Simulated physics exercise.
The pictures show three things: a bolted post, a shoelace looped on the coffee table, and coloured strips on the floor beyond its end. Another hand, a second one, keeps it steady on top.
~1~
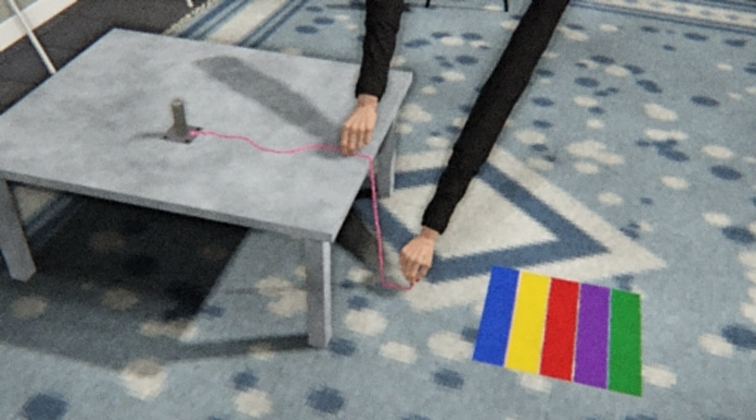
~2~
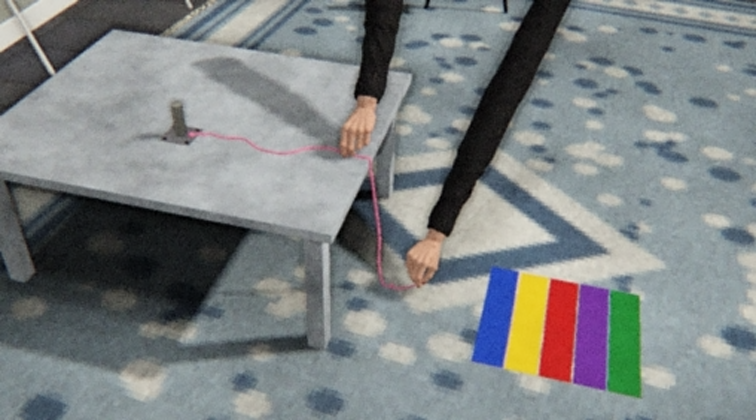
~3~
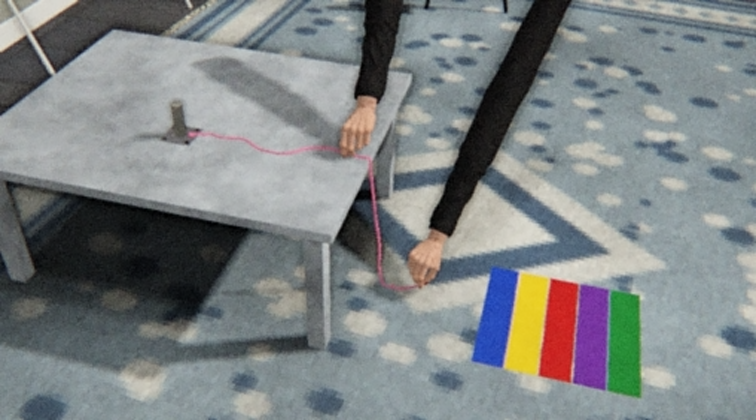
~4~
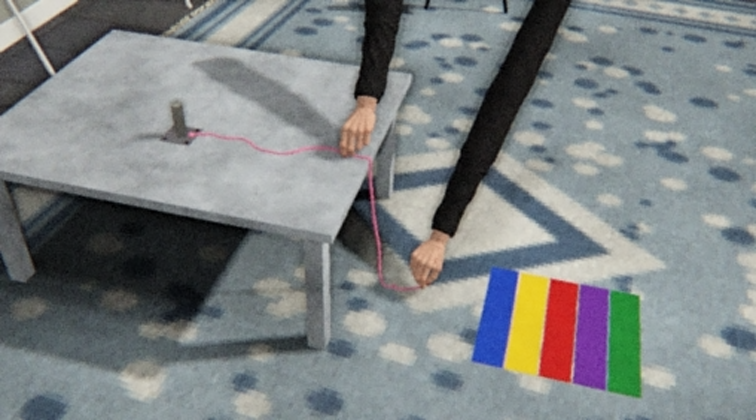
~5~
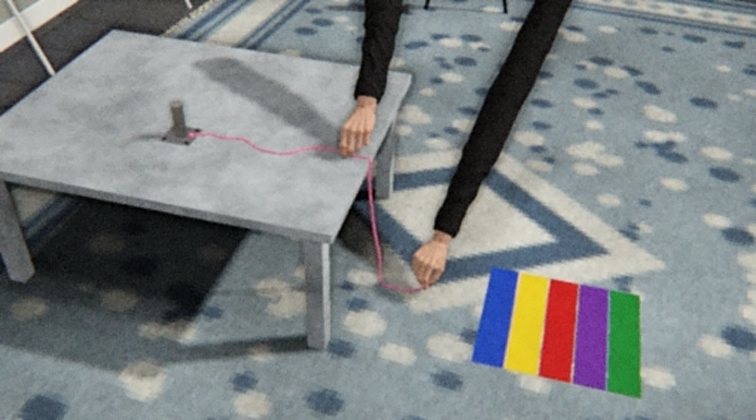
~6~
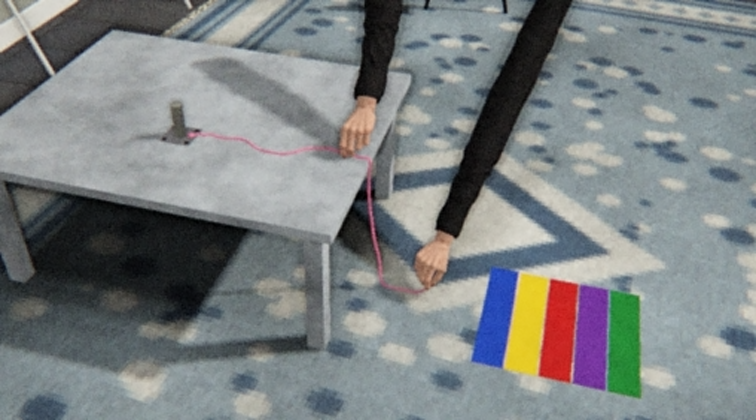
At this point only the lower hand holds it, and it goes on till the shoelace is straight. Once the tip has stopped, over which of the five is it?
Over the yellow strip.
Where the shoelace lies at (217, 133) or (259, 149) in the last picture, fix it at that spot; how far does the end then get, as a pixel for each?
Per try (px, approx.): (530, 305), (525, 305).
A little later, end near (463, 293); short of the strips.
Next, end near (507, 302); over blue.
When it is tight, end near (533, 307); over yellow. It gets as far as the yellow strip.
